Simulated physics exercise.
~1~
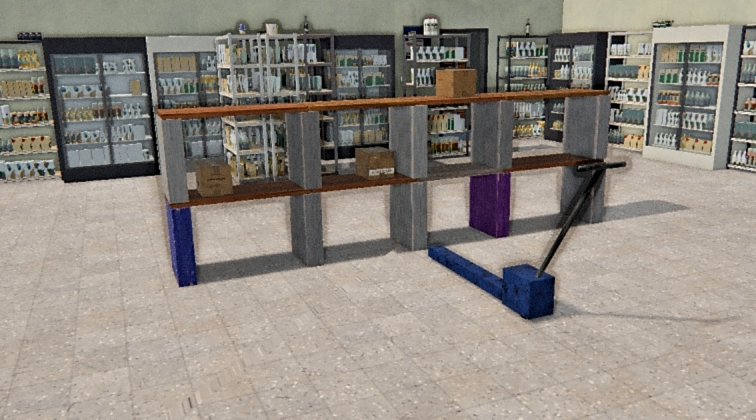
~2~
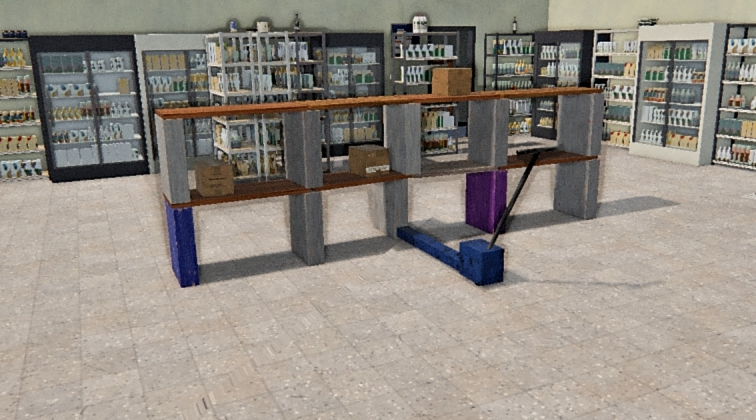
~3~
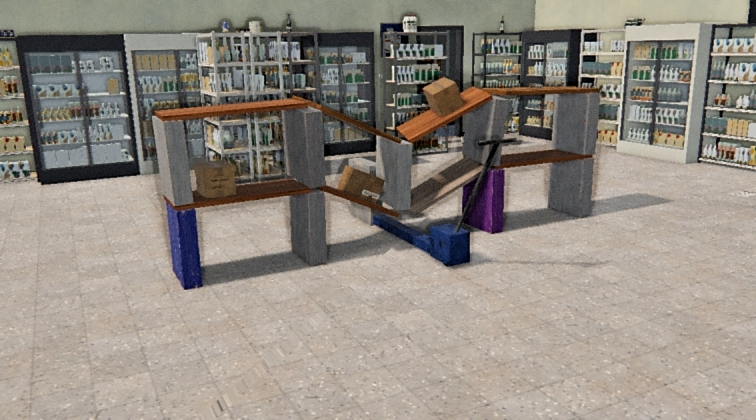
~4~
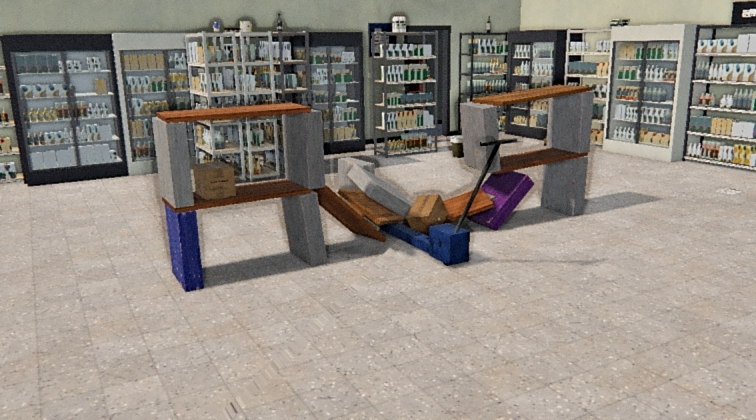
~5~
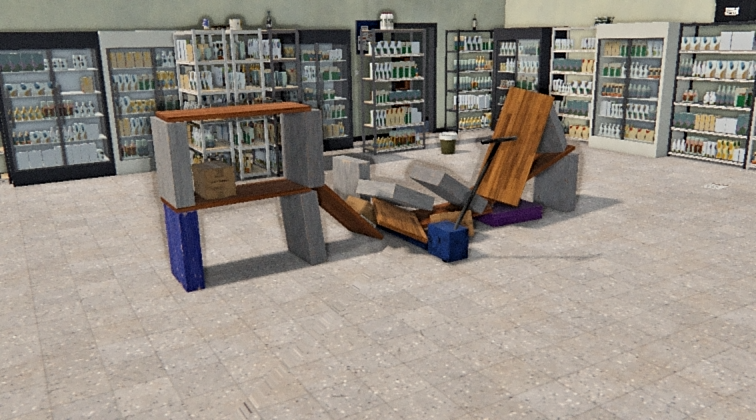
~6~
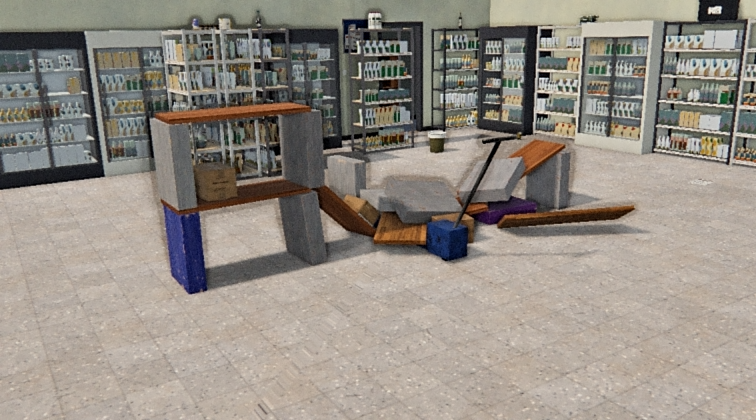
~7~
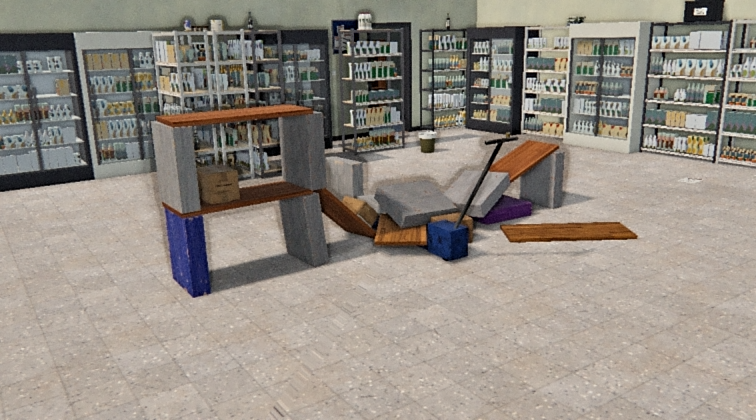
A long two-tier shelf of grey blocks and boards collapsing at centre and right as a blue jack slides in, left section standing.
